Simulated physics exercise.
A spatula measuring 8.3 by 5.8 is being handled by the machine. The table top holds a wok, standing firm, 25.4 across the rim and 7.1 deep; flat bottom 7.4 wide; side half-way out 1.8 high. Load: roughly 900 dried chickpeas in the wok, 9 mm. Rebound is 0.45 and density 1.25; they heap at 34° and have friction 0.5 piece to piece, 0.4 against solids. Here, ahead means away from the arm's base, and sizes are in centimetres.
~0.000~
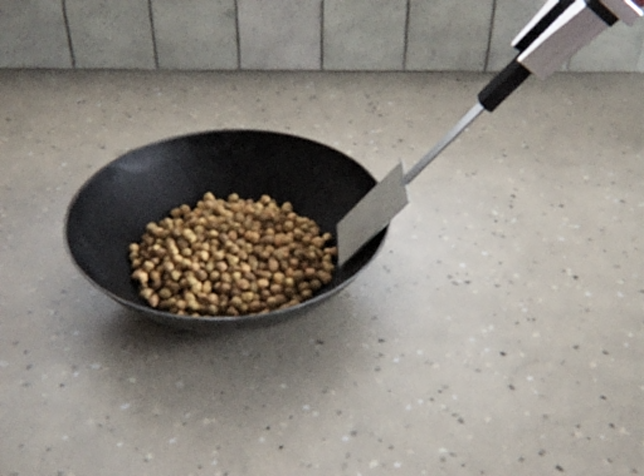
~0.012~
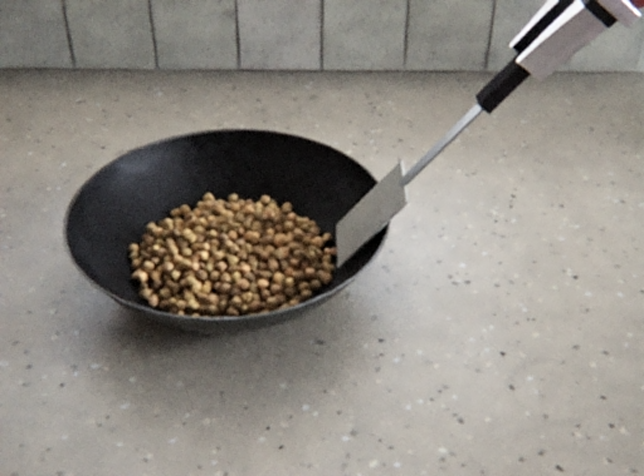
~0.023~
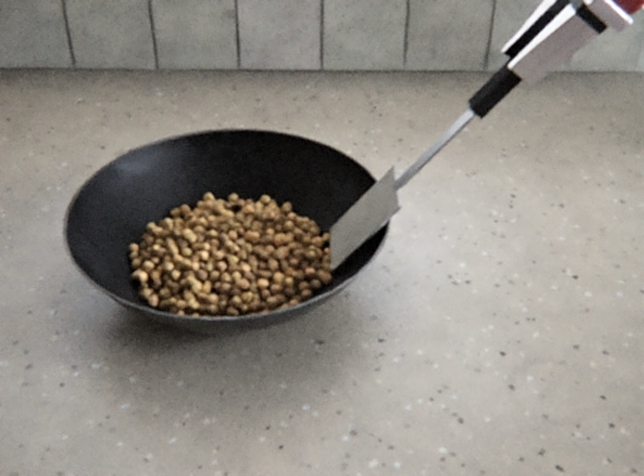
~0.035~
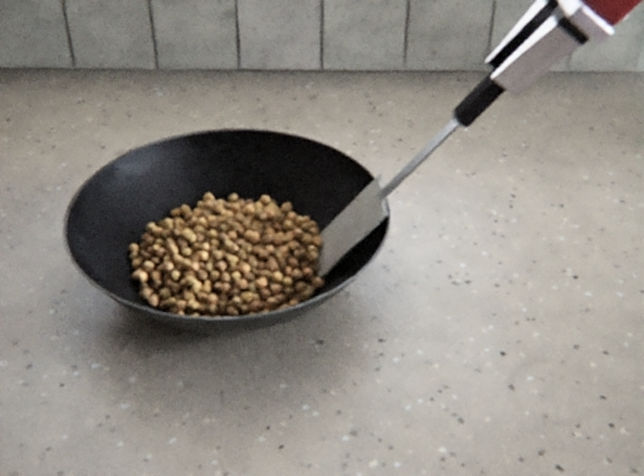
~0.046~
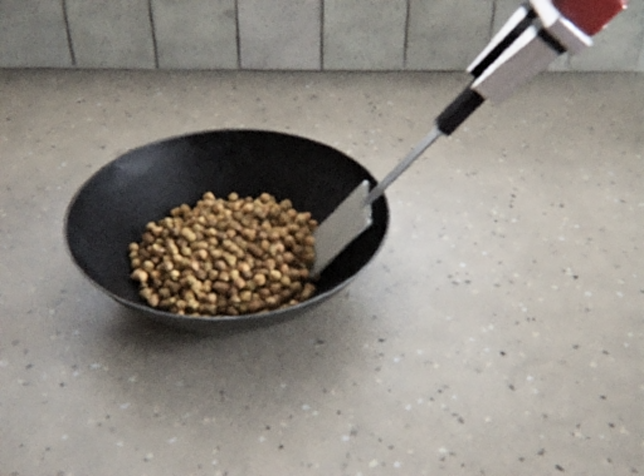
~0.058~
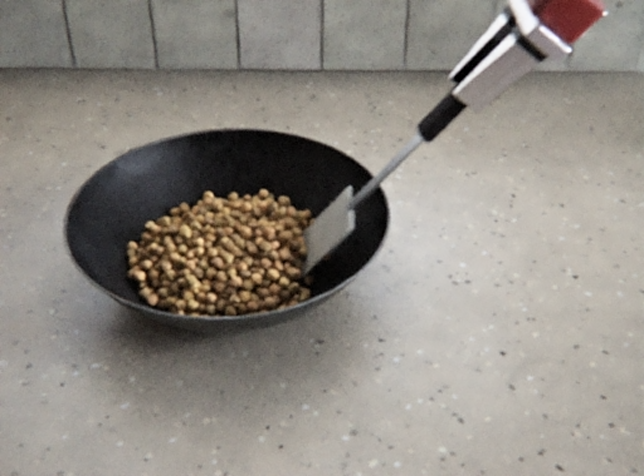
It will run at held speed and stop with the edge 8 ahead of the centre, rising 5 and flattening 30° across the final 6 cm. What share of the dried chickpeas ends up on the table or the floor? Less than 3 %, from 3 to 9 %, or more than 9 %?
More than 9 %.
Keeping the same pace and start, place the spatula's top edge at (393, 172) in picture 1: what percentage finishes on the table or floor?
Some 25 per cent.
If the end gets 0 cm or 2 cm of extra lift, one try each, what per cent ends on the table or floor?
Estimates, in order: 10 % then 20 %.
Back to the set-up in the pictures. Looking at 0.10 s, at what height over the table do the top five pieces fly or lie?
6 cm.
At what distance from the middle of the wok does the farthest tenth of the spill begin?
70 centimetres, give or take.
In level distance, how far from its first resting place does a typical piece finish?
Some 4 centimetres.
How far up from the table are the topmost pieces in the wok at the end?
Near 7.0 centimetres high.
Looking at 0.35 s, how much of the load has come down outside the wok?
Some 5 per cent.
After 0.10 s, sloping 52°, highest piece 7 above the table; 900 in the wok.
After 0.13 s, sloping 43°, highest piece 8 above the table; 900 in the wok.
After 0.35 s, sloping 22°, highest piece 18 above the table; 703 in the wok, 41 on the table or floor, 156 on the blade or in flight.
After 1.40 s, sloping 22°, highest piece 8 above the table; 702 in the wok, 198 on the table or floor.
In the end, 702 in the wok, 198 on the table or floor. That is 22 % on the table or floor.
